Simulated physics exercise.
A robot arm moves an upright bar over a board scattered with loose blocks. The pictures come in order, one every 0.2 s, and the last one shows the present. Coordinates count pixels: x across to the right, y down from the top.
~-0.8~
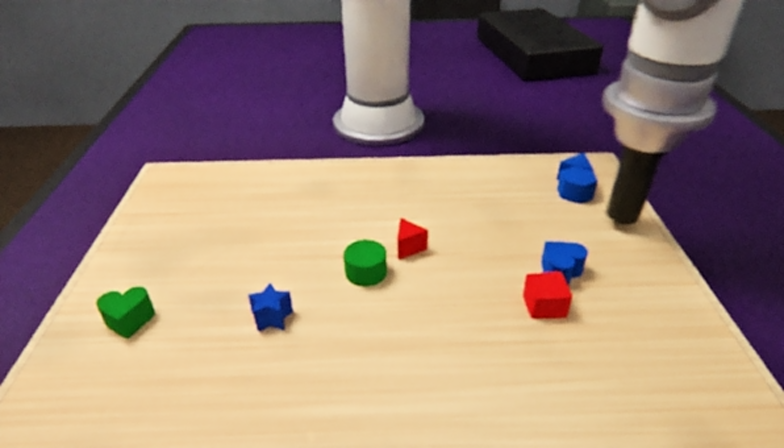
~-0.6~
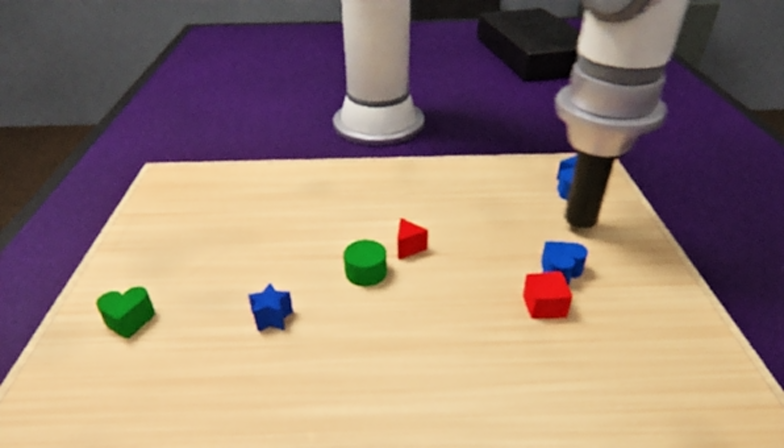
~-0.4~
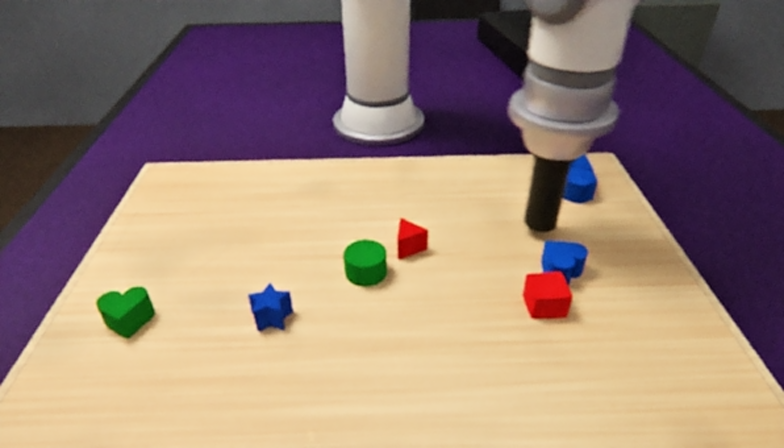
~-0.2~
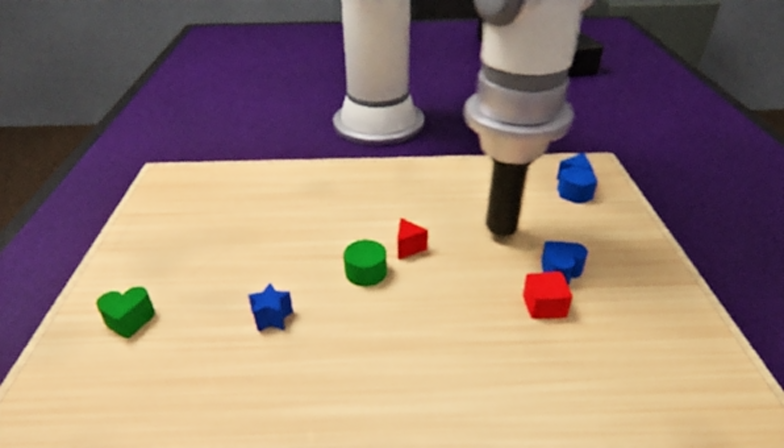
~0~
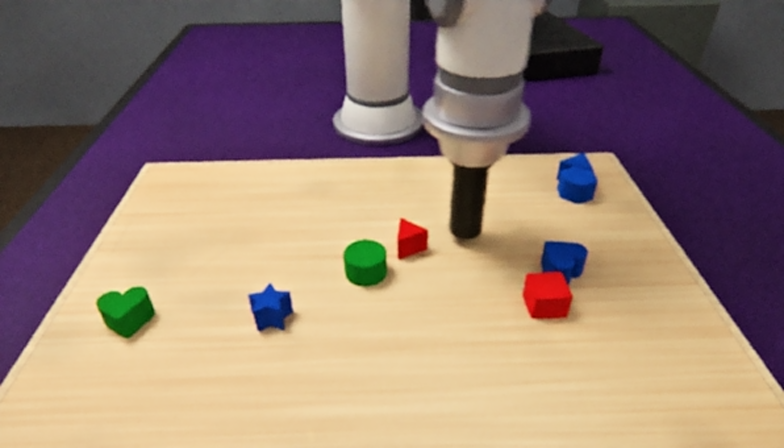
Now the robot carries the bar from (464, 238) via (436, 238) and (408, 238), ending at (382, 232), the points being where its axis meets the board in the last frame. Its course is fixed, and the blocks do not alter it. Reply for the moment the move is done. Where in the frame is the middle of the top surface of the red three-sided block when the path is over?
It sits at (391, 234).
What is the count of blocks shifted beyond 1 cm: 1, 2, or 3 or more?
It looks like one block will be pushed more than about 1 cm.
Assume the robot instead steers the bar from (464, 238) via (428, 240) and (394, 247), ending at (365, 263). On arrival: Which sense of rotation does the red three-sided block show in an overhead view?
Clockwise from above.
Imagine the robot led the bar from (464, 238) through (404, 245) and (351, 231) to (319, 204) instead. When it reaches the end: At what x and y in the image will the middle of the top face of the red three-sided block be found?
The centre of its top will be at (340, 232).
The first path, step by step. One third of the way, bar (437, 229); nothing pushed yet.
Two thirds of the way, bar (408, 229); red three-sided block (393, 233).
At the end, bar (382, 223); green circle still; red three-sided block (390, 234), turned 20° anticlockwise.
